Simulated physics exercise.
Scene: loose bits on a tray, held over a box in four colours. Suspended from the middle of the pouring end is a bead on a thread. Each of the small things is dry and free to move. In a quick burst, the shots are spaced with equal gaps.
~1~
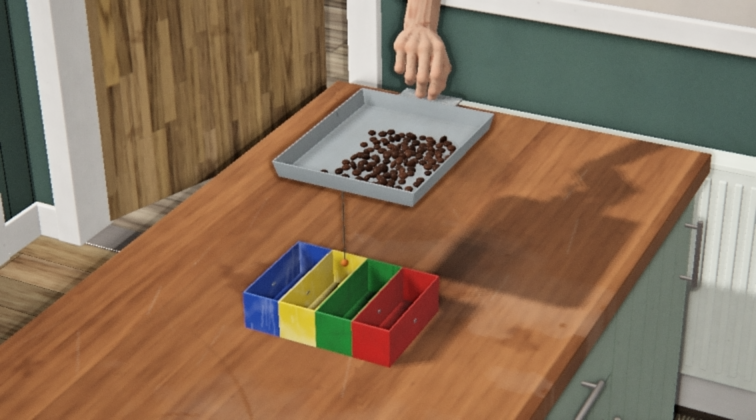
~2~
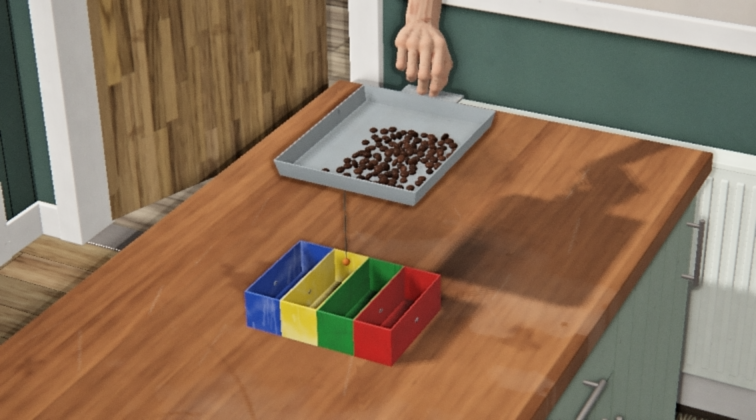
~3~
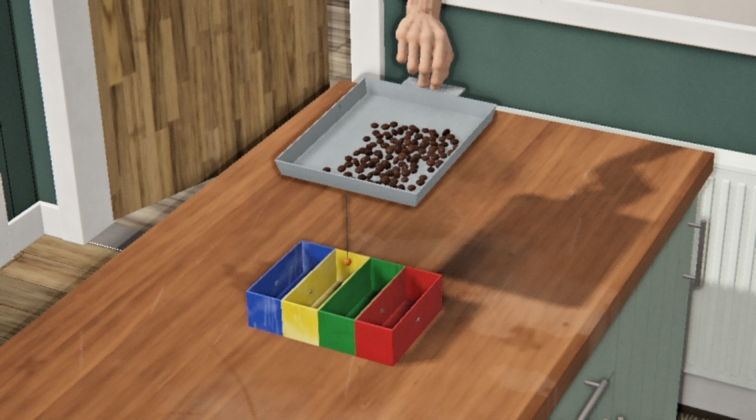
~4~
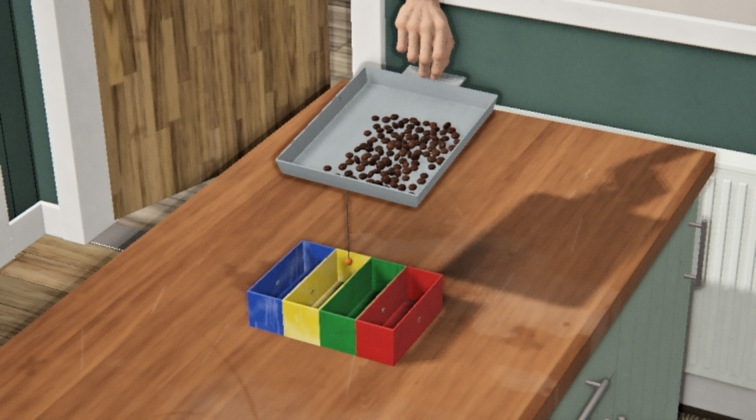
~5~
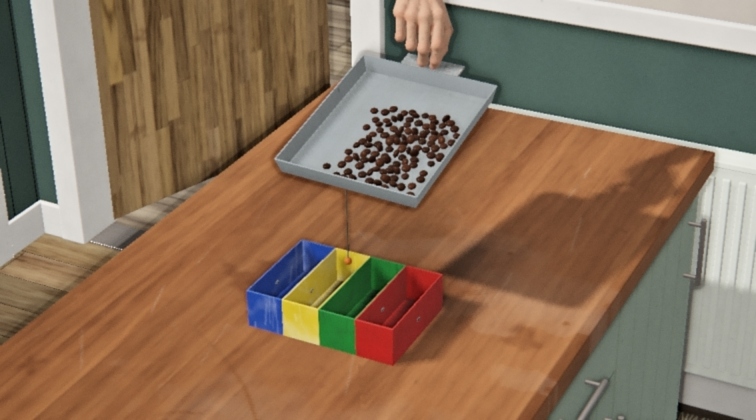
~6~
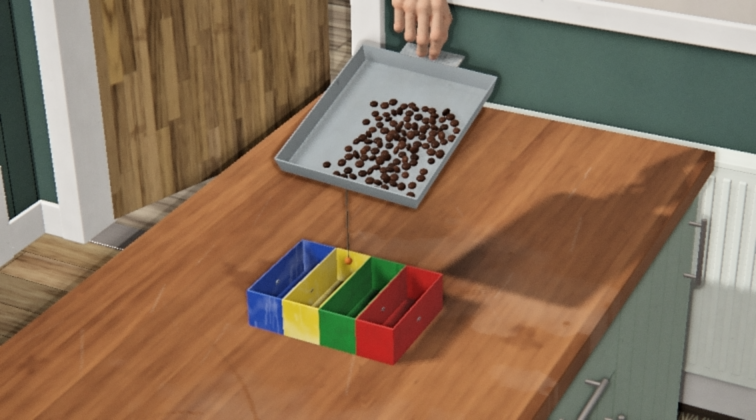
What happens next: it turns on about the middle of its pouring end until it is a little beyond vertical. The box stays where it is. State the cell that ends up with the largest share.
It is the red cell.
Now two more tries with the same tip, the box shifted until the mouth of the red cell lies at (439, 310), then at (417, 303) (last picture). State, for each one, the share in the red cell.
Respectively 0 % and 30 %.
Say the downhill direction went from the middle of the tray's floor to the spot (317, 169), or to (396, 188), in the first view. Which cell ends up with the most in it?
Try 1 - the cell in blue / try 2 - the red cell.
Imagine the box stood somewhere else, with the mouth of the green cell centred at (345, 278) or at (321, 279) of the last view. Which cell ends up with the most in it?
Result 1: The red one; result 2: The cell in red.
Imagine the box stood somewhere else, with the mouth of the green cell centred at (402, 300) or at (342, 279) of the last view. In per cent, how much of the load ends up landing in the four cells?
Result, in turn: 100 %, 60 %.
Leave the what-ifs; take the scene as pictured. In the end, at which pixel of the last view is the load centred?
Close to (380, 331) in the last picture.
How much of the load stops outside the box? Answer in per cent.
Close to 10 percent, I reckon.
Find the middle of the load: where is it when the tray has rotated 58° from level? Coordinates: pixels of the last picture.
In the last view the centre sits at roughly (385, 173).
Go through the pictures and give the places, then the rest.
The first frame shows corners of the pouring end at (278, 160) and (412, 190), level; middle of the load at (399, 161), flat chocolate drops; bead on its thread at (345, 263); blue cell at (262, 311); yellow cell at (297, 321); green cell at (334, 331); red cell at (371, 341).
The second frame shows corners of the pouring end at (280, 159) and (413, 190), level; middle of the load at (401, 159).
The third frame shows corners of the pouring end at (281, 159) and (414, 191), tipped barely, lowest at the right corner; middle of the load at (402, 157).
The fourth frame shows corners of the pouring end at (281, 158) and (415, 192), tipped a little, lowest at the right corner; middle of the load at (403, 153).
The fifth frame shows corners of the pouring end at (280, 157) and (414, 194), tipped a little, lowest at the right corner; middle of the load at (402, 149).
The sixth frame shows corners of the pouring end at (280, 157) and (415, 195), tipped clearly, lowest at the right corner; middle of the load at (402, 145); blue cell at (266, 309); yellow cell at (301, 319); green cell at (338, 329); red cell at (375, 339).
Soon after the last picture, tray tipped steeply; all on the tray.
A little later, tray tipped right over; about half on the tray; about a quarter in the red cell; a small part in the green cell; a stray few in the yellow cell; a small part falling or outside the box.
Later still, tray tipped past a quarter turn; about half in the red cell; about a third in the green cell; a small part in the yellow cell; a small part falling or outside the box.
At rest, tray tipped past a quarter turn; about half in the red cell; about a third in the green cell; a small part in the yellow cell; none in the blue cell; a small part outside the box.
